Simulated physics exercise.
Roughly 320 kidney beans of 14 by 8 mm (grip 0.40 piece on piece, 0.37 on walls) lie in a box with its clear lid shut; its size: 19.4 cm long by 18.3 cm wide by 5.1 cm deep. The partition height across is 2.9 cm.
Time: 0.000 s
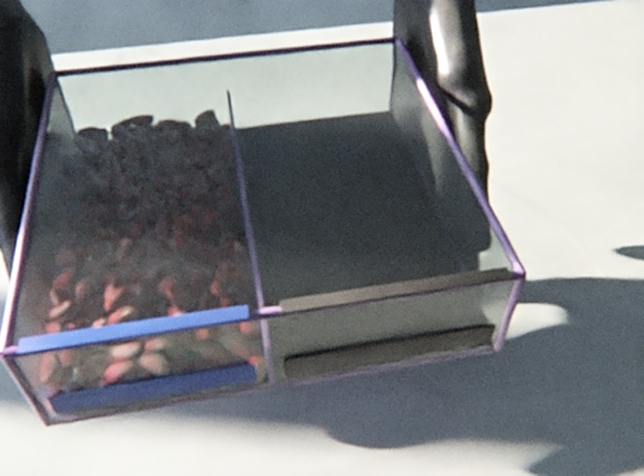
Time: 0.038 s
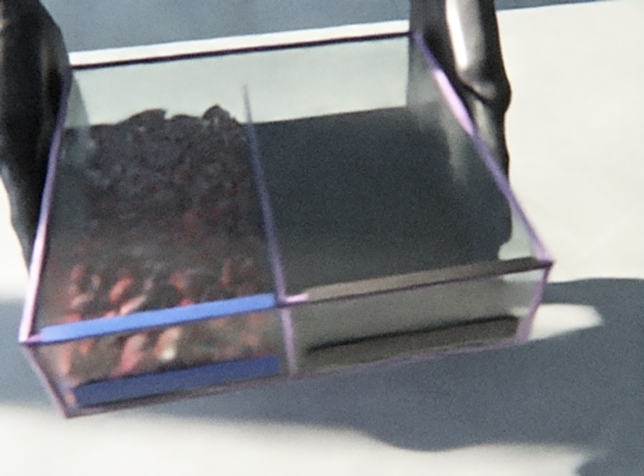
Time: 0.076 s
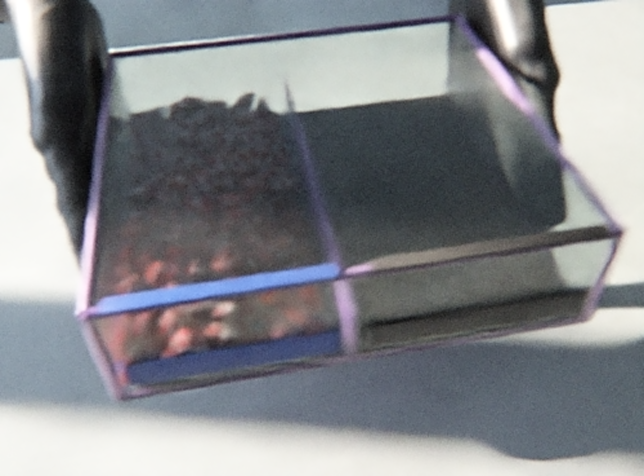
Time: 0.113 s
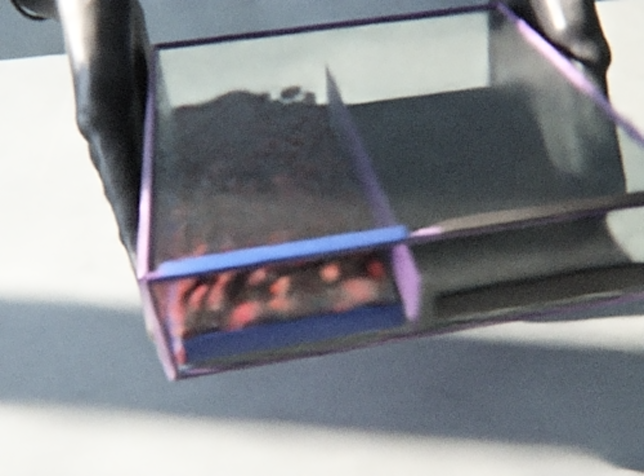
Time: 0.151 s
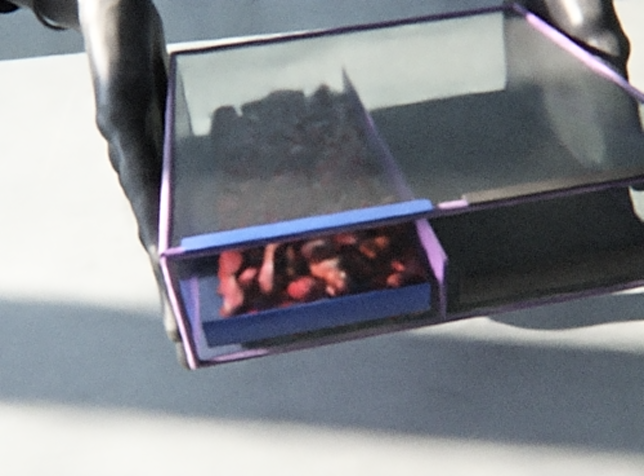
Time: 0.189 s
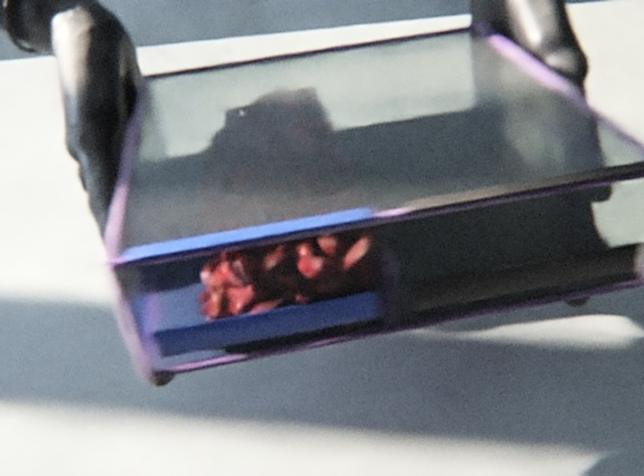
Clear lidded box of red beans shifting right in two black hands, tilting backward, then moving left as the beans bunch.
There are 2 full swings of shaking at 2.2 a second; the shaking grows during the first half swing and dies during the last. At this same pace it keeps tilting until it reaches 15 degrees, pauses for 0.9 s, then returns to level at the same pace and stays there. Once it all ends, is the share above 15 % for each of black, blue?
At the end, black: Passes; blue: Passes.
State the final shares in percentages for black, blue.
Black 40, blue 60.
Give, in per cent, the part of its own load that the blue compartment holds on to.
Roughly 60 percent.
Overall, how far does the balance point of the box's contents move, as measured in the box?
It moves some 6.5 cm in all.
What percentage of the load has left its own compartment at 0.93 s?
My estimate is about 40 percent at that moment.
After 0.59 s, tilt 15 degrees; black 20 %, blue 80 %; middle of all pieces near (461, 116).
After 0.93 s, tilt 15 degrees; black 40 %, blue 60 %; middle of all pieces near (248, 198).
After 1.24 s, tilt 10 degrees; black 40 %, blue 60 %; middle of all pieces near (264, 188).
Then, at 1.54 s, tilt 0 degrees; black 40 %, blue 60 %; middle of all pieces near (262, 177).
By 1.8 s all is still; black 40 %, blue 60 %.
